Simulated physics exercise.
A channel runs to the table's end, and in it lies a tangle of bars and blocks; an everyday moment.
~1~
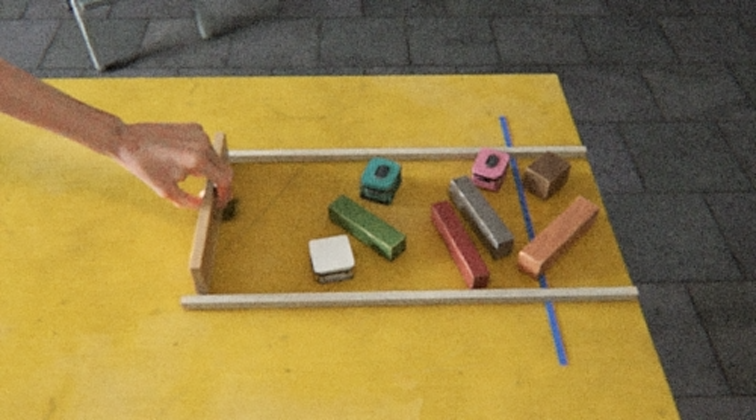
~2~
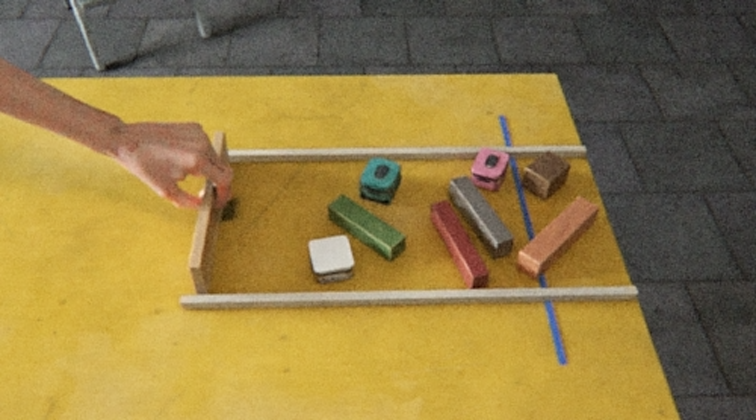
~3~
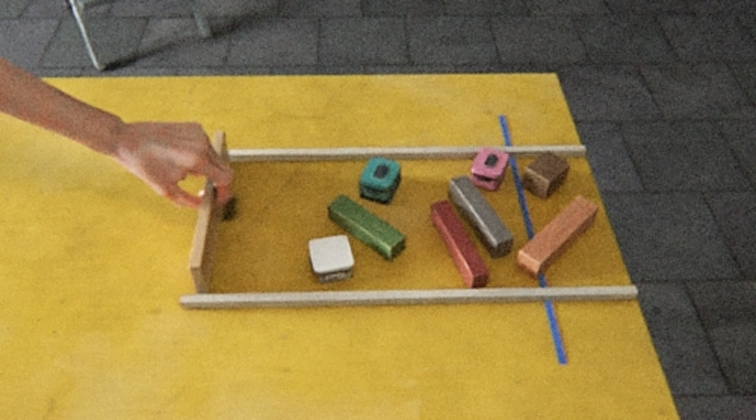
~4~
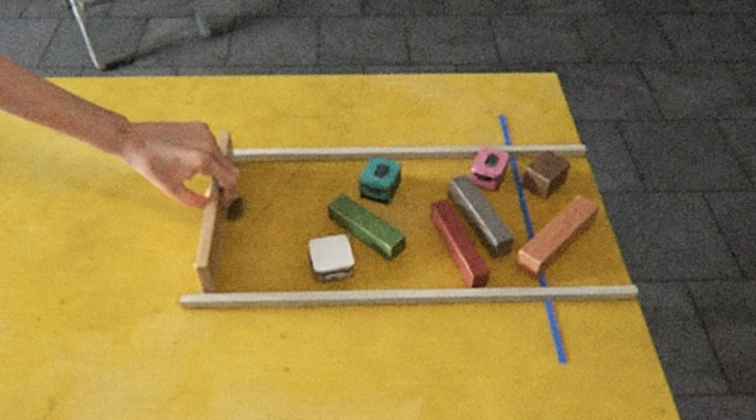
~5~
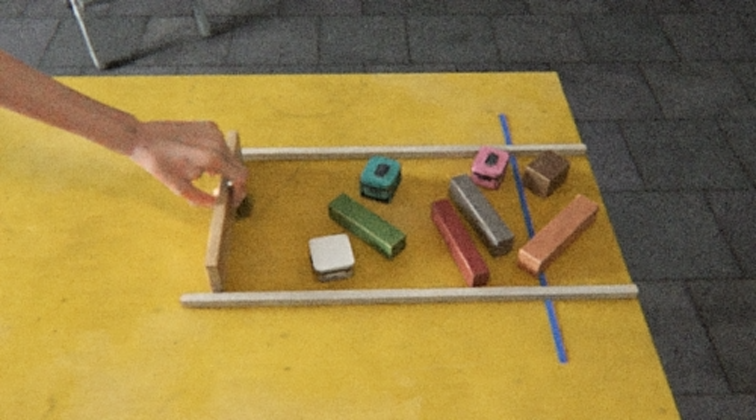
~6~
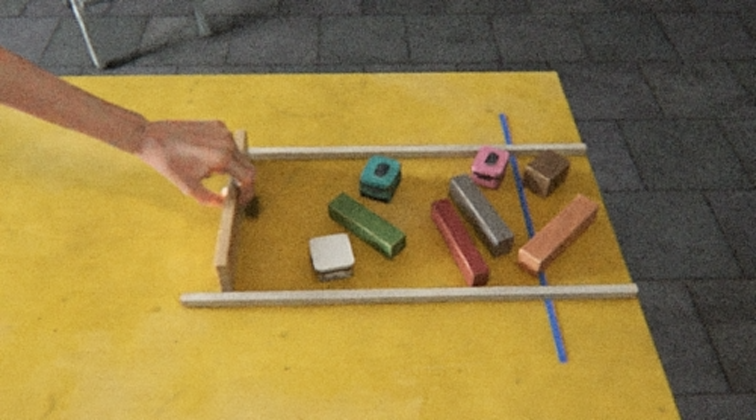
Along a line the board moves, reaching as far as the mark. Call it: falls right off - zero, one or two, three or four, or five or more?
Call: One or two.
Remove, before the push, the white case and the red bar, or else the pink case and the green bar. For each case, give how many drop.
Falls come to 0 the first time and 1 the other time.
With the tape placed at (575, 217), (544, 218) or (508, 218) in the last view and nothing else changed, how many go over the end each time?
Those tries give 5, 2 and 1.
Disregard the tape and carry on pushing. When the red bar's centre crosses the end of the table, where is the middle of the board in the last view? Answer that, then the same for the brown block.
For the red bar at (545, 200), for the brown block at (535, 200).
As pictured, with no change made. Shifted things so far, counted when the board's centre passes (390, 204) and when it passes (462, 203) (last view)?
By then 4, and 7.
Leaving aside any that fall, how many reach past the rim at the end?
The overhang total is 3.
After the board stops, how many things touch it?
Contact count: 3.
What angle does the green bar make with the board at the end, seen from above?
The angle is some 30°.
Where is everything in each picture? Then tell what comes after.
In the first picture, brown block (546, 175); orange bar (559, 237); pink case (490, 170); board (212, 209); tape (528, 220).
In the second picture, orange bar (558, 237); grey bar (480, 216).
In the third picture, pink case (489, 170); turquoise case (380, 181).
In the fourth picture, brown block (546, 175); red bar (458, 243).
In the fifth picture, orange bar (559, 235); white case (332, 259).
In the sixth picture, brown block (546, 174); orange bar (559, 235); pink case (489, 169); board (235, 207); tape (528, 218).
A little later, none off yet; brown block at rest near (546, 174); orange bar at rest near (559, 235); pink case at rest near (489, 169).
Next, none off yet; brown block moving near (556, 175); orange bar shifted a little near (609, 217); pink case shifted about its own width near (522, 161).
When it is over, the number that fall off is one or two; down, orange bar.
